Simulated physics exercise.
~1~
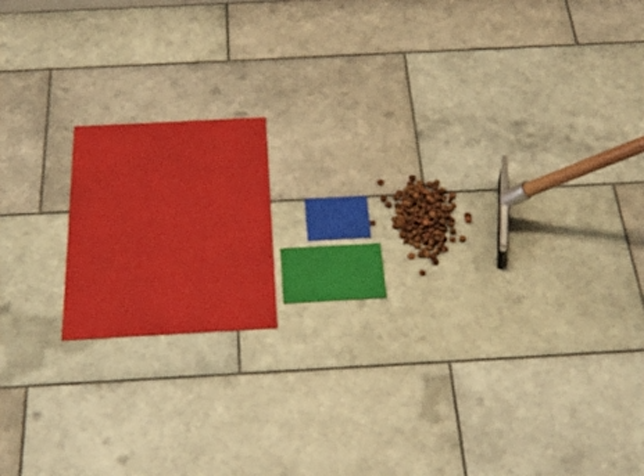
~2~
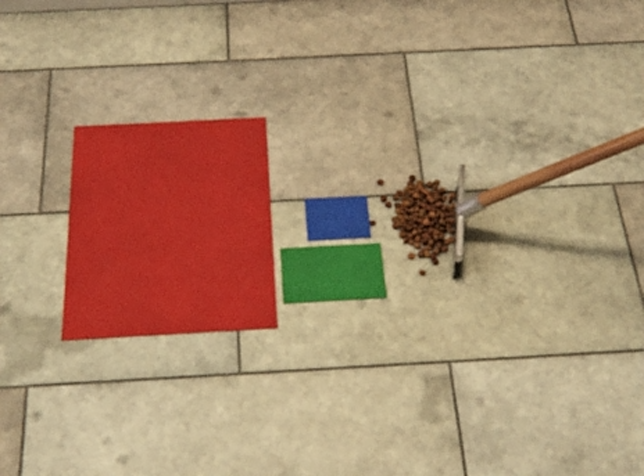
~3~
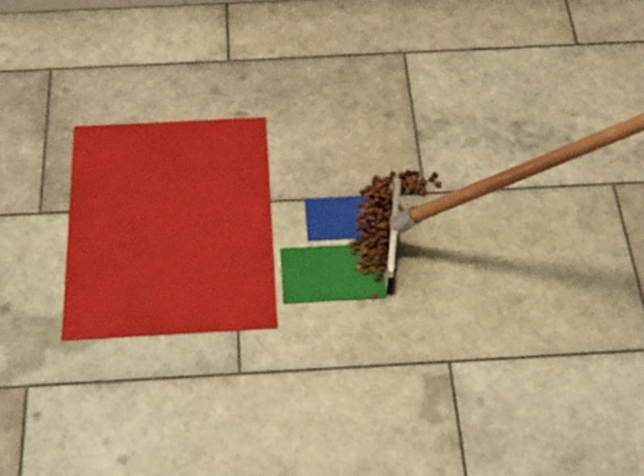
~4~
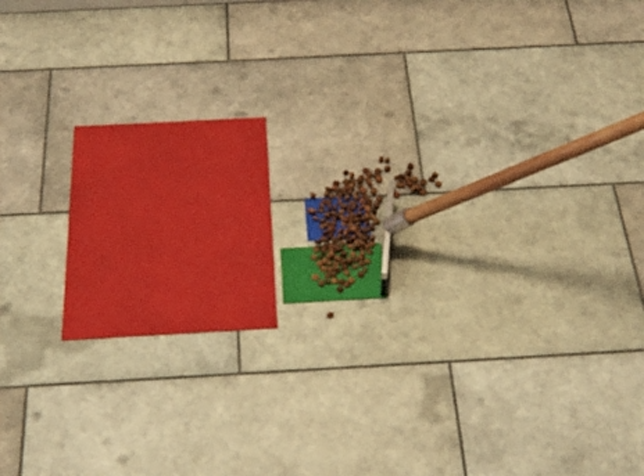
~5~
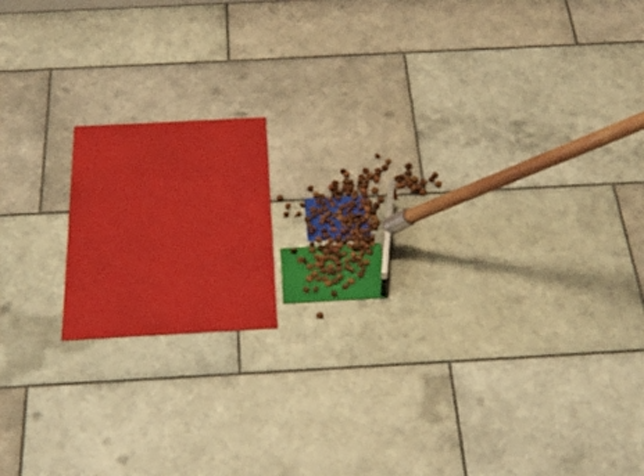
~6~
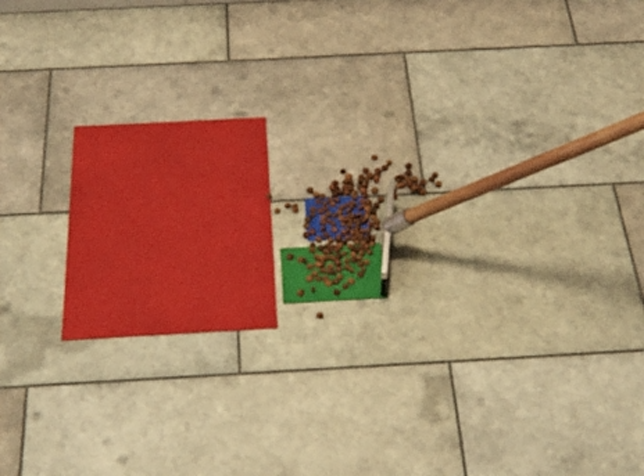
A floor of pale stone tiles is seen from above at an angle. A large red sheet lies on the left, with a small blue sheet and a green one below it near the middle, and a pile of brown kibble sits to their right. A squeegee with a wooden handle moves left from the right side, meets the pile and pushes it onto the blue and green sheets. The squeegee stops at their right edge, while the pieces slide on and spread out. They come to rest scattered over both sheets and the bare tiles around them, leaving the red sheet clear.
